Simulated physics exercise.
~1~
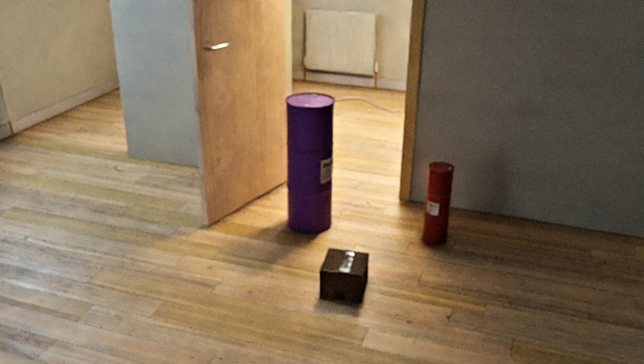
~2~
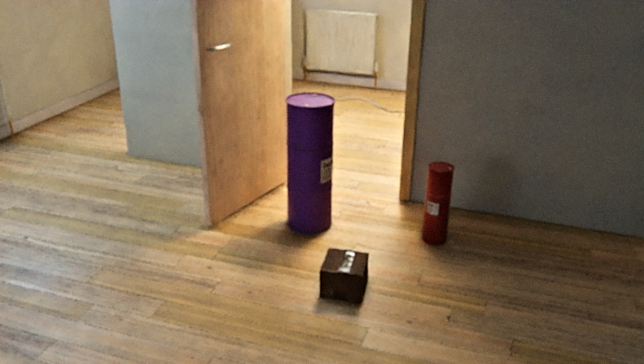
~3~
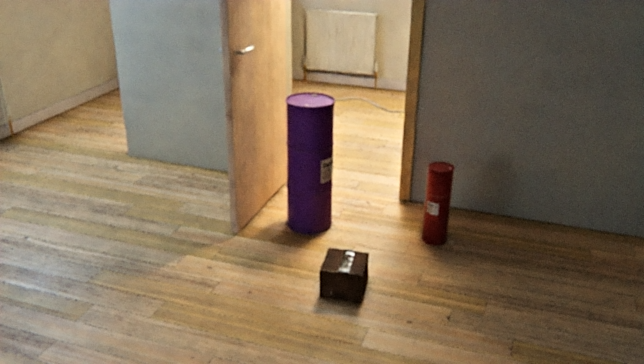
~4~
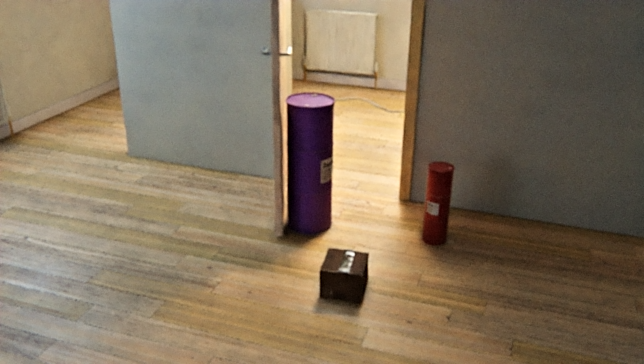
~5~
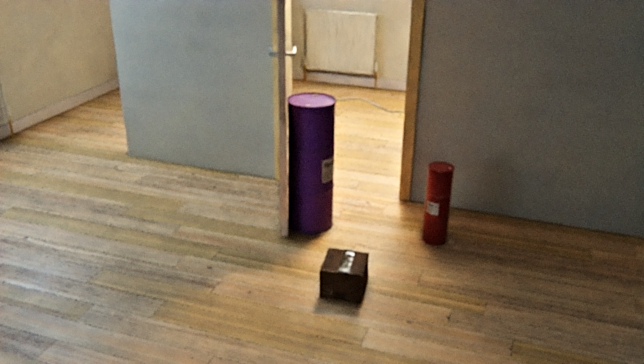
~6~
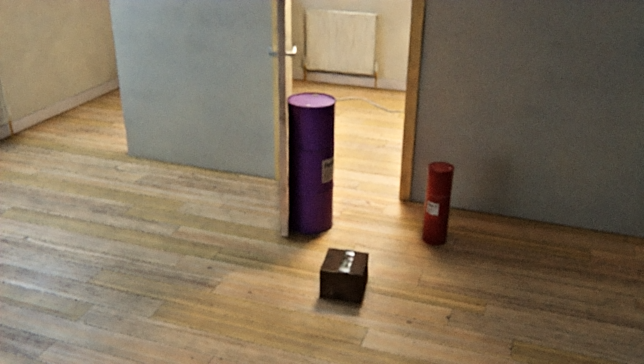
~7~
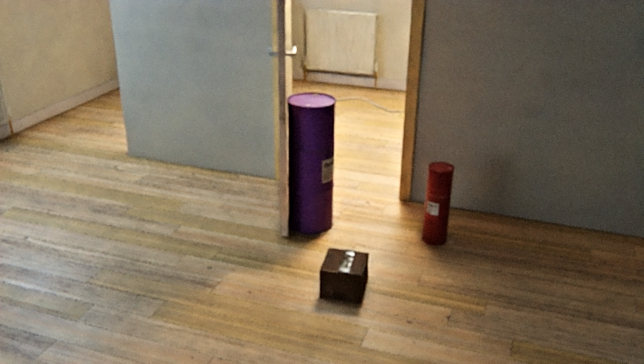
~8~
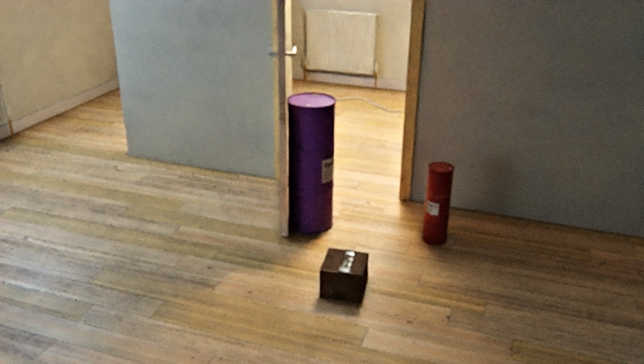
The door swings toward the purple drum and stops partway, leaving the doorway open.
